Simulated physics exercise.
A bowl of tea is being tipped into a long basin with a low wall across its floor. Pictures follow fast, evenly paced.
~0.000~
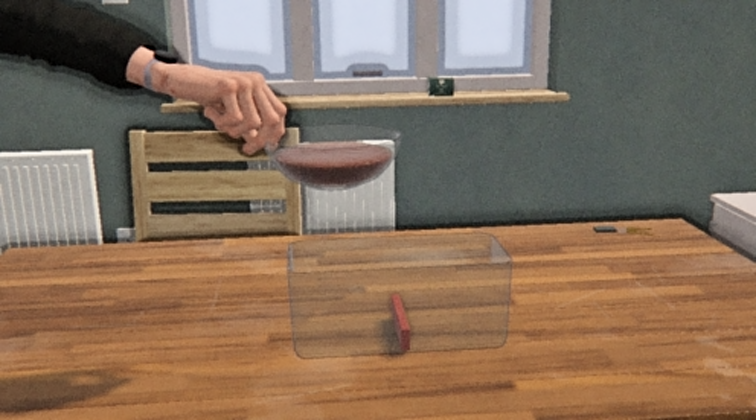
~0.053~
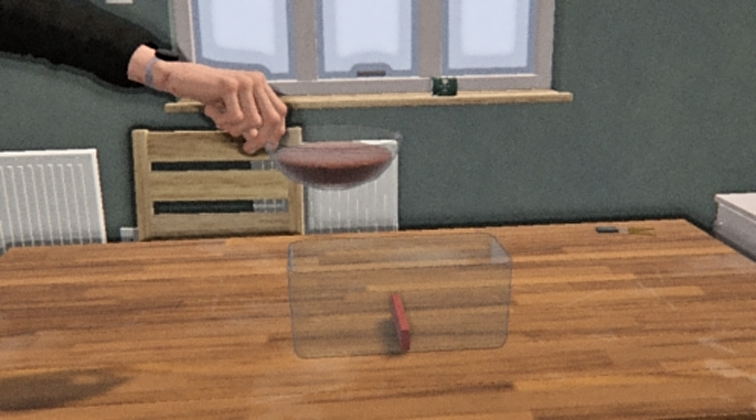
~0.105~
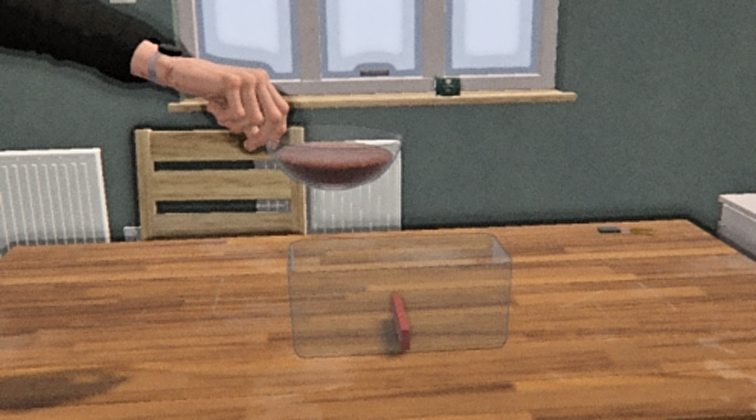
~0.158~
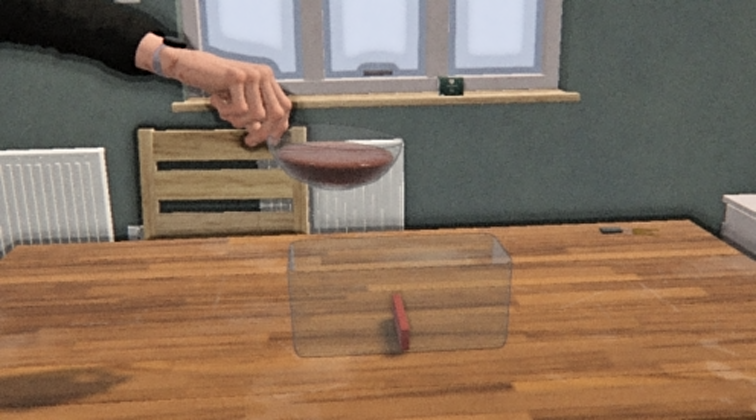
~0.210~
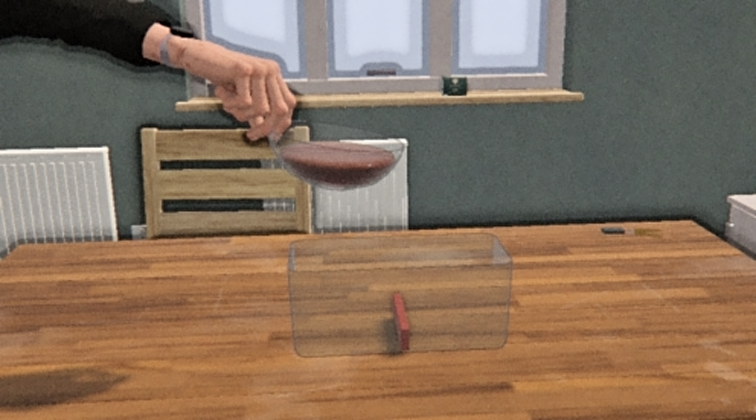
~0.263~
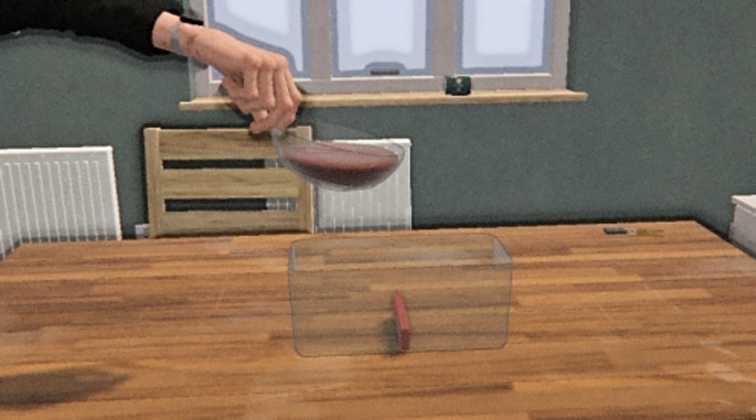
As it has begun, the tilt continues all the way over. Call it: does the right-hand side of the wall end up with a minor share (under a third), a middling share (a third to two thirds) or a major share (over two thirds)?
The right side gets a major share.
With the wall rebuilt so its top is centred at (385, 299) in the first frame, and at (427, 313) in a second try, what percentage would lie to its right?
First try around 95 percent; second try around 55 percent.
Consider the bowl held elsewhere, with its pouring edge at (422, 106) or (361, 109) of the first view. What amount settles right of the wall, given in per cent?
In order, roughly 85 percent and 60 percent.
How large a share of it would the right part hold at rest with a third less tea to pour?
It comes to around 80 percent.
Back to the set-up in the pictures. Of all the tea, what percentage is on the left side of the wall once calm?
I'd put it at around 20 %.
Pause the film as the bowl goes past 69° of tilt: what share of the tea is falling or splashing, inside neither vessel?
About 40 per cent.
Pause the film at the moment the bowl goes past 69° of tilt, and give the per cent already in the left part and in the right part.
Left 0 per cent, right 30 per cent.
A moment on, the bowl is tipped part way and 30 per cent is still to pour, 0 is left of the wall and 31 right of it.
Next, the bowl is tipped on its side and 0 per cent is still to pour, 19 is left of the wall and 79 right of it.
Then the bowl is tipped right over and 0 per cent is still to pour, 21 is left of the wall and 79 right of it.
Later the bowl is tipped right over and 0 per cent is still to pour, 22 is left of the wall and 77 right of it.
In the end 22 per cent lies left of the wall, 77 right of it and 1 outside.
